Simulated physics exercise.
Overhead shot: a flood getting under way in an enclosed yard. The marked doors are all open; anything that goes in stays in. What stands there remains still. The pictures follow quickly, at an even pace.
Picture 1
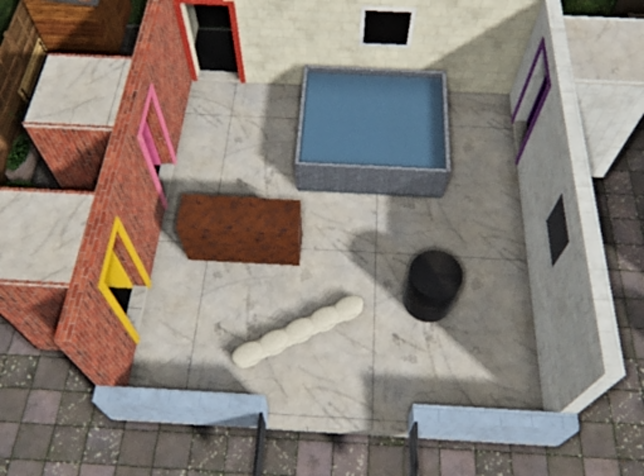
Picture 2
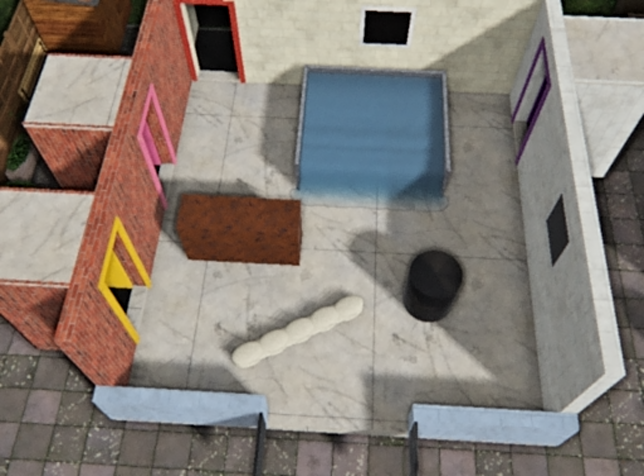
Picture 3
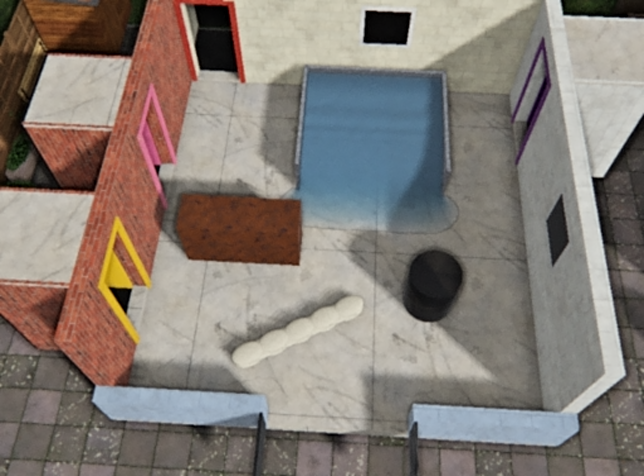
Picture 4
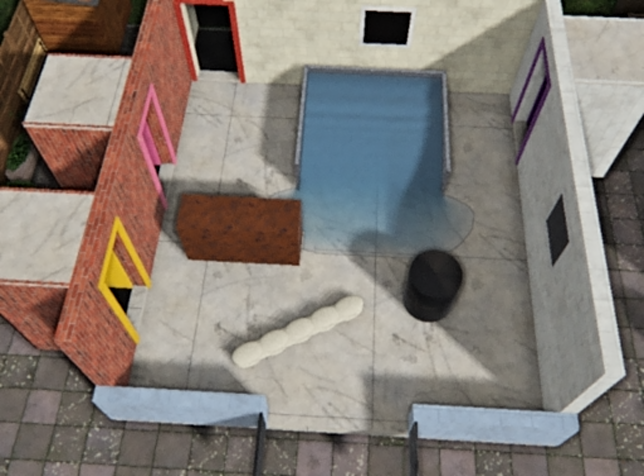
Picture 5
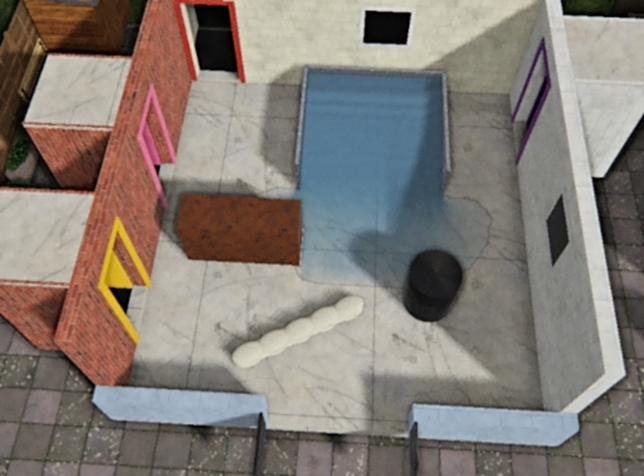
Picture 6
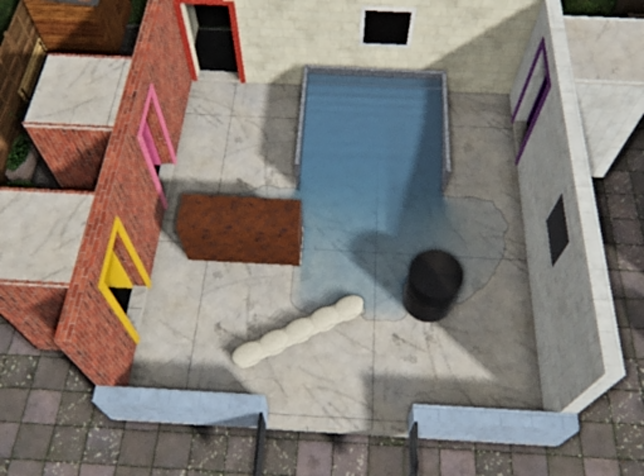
To begin with, blue water sits still in a gray-walled tank at the back of an enclosed yard. The tank's front wall disappears and water pours out across the pale floor, spreading forward past the brown block, then around the black cylinder and up to the lumpy white bar.
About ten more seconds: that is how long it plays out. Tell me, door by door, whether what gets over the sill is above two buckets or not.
The yellow door gets more than two buckets inside; the purple door gets two buckets or less inside; the red door gets more than two buckets inside; the pink door gets more than two buckets inside.
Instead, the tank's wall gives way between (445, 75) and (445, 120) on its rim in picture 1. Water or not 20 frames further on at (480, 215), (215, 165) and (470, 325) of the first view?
In turn: Awash, clear, under water.
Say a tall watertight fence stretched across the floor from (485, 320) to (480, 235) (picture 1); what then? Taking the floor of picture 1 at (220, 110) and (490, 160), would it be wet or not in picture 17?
As listed: Free of water, not flooded.
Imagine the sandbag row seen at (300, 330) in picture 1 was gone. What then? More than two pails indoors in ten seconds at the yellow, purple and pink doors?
My reading: The yellow one takes less, the purple one lets less in, the pink one goes over.
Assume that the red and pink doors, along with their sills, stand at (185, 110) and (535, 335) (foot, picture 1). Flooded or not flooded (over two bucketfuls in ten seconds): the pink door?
Note - pink: Comes out above.
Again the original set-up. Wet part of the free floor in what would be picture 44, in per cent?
My estimate is near 95 per cent.
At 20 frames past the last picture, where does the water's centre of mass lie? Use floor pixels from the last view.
About (354, 257) in the last view.
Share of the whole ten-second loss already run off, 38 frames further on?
Working it through, I arrive at 65 per cent.
A moment on, water covers 45 % of the floor; the yellow door not reached, the purple door not reached, the red door not reached, the pink door not reached.
Next, water covers 65 % of the floor; the yellow door wet at the sill, nothing in, the purple door not reached, the red door not reached, the pink door under two buckets in.
Then, water covers 75 % of the floor; the yellow door over two buckets in, the purple door not reached, the red door wet at the sill, nothing in, the pink door over two buckets in.
Later, water covers 95 % of the floor; the yellow door far over two buckets in, the purple door wet at the sill, nothing in, the red door over two buckets in, the pink door far over two buckets in.
In the end, water covers 95 % of the floor; the yellow door far over two buckets in, the purple door wet at the sill, nothing in, the red door far over two buckets in, the pink door far over two buckets in.
